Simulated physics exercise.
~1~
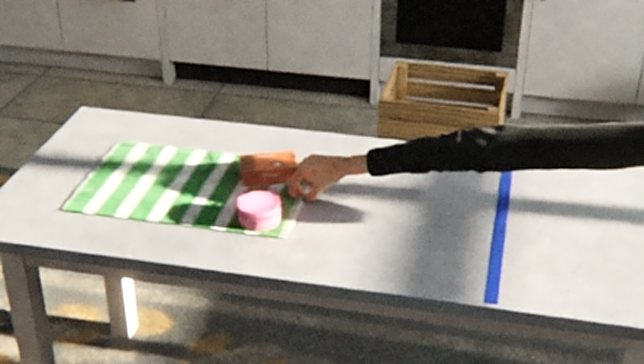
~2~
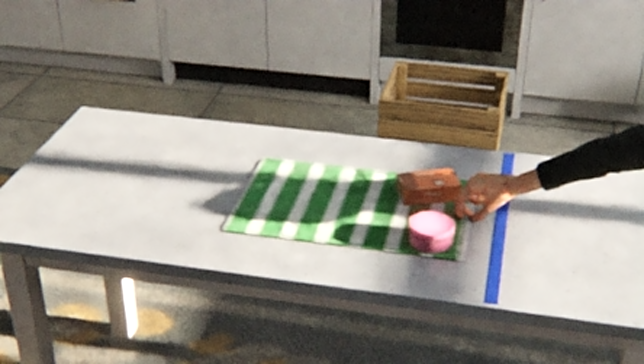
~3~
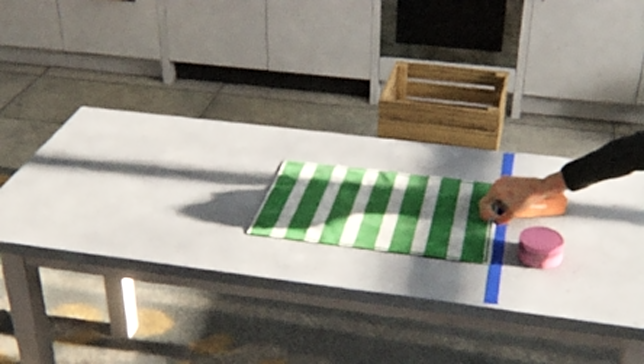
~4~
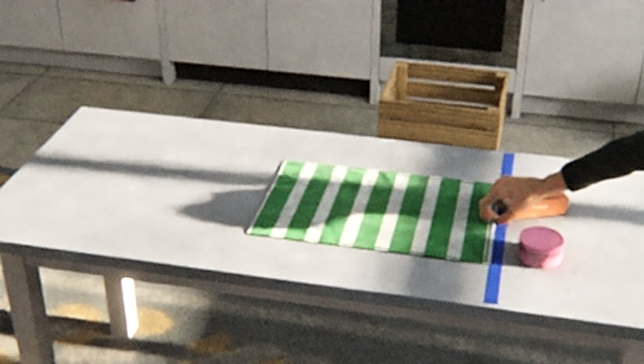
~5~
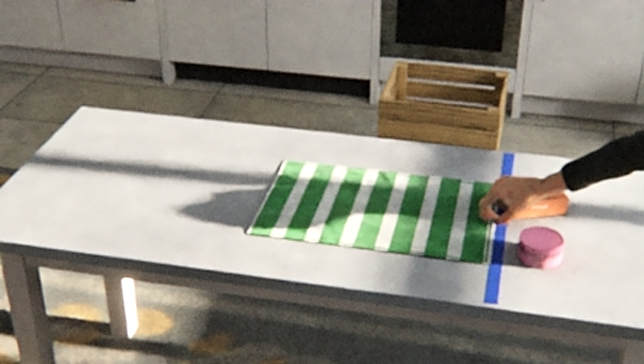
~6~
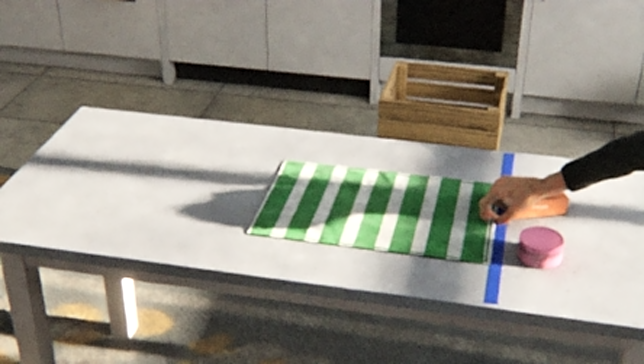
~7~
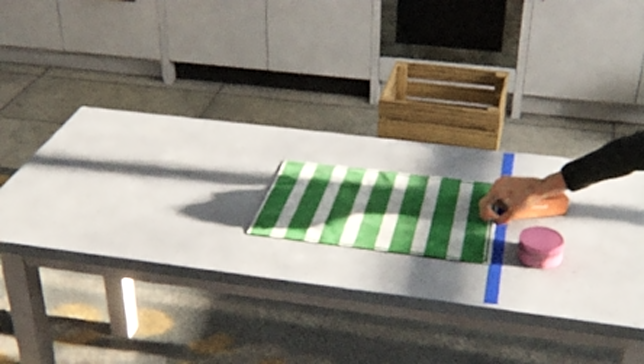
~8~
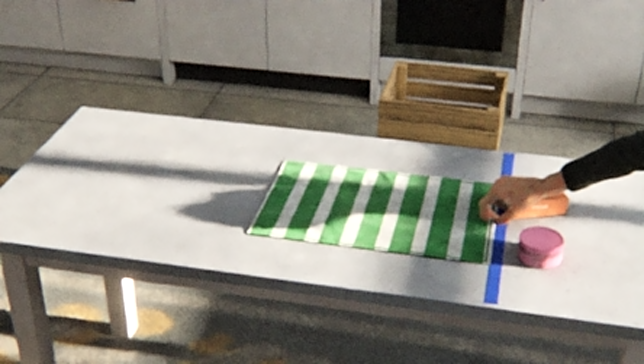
A hand drags a green-striped towel right to blue tape, and both items slide off ahead.
